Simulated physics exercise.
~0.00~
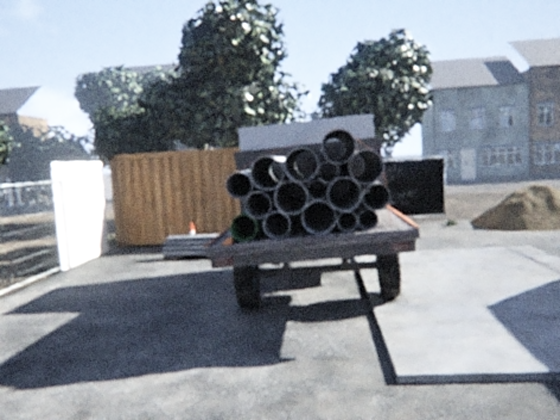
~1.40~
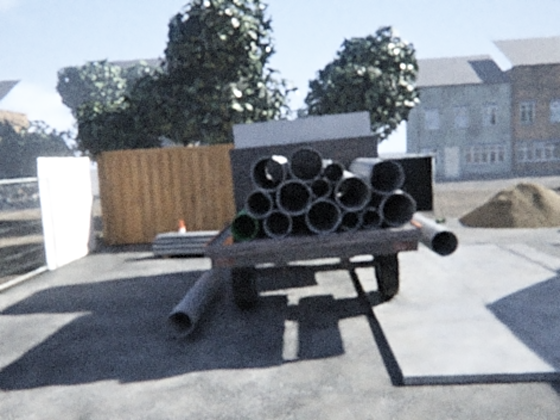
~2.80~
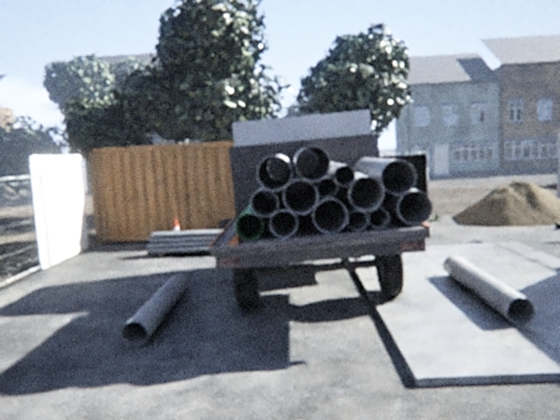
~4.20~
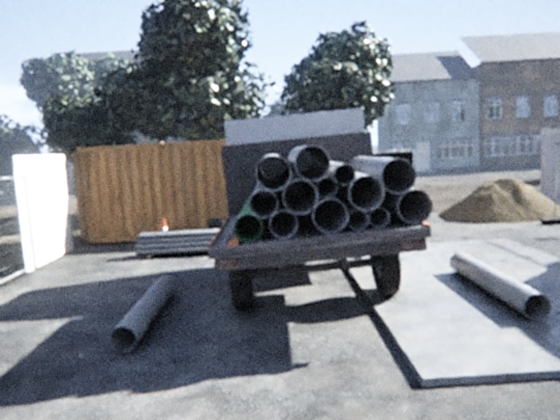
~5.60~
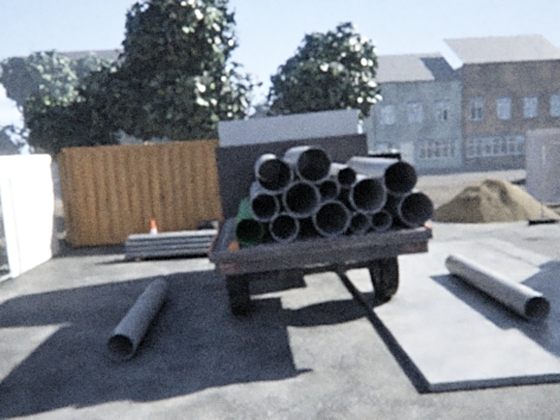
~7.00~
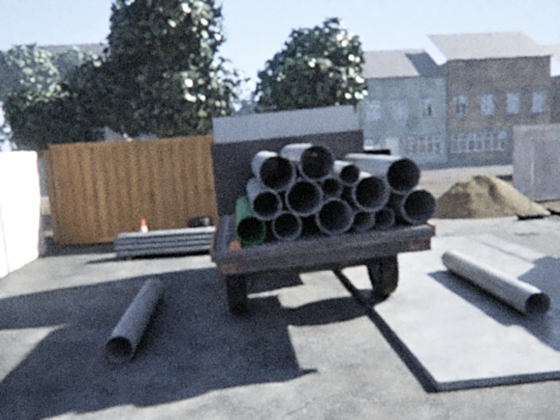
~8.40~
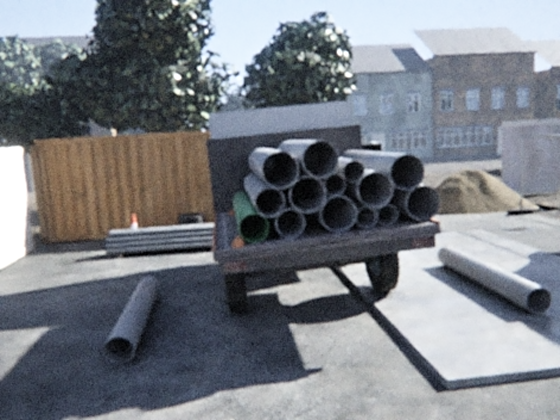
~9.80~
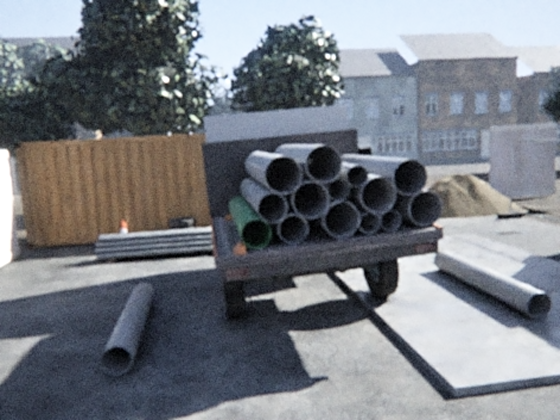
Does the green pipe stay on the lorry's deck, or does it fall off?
It stays on the deck, lying at the left end of the stack, while two grey pipes end up on the ground.
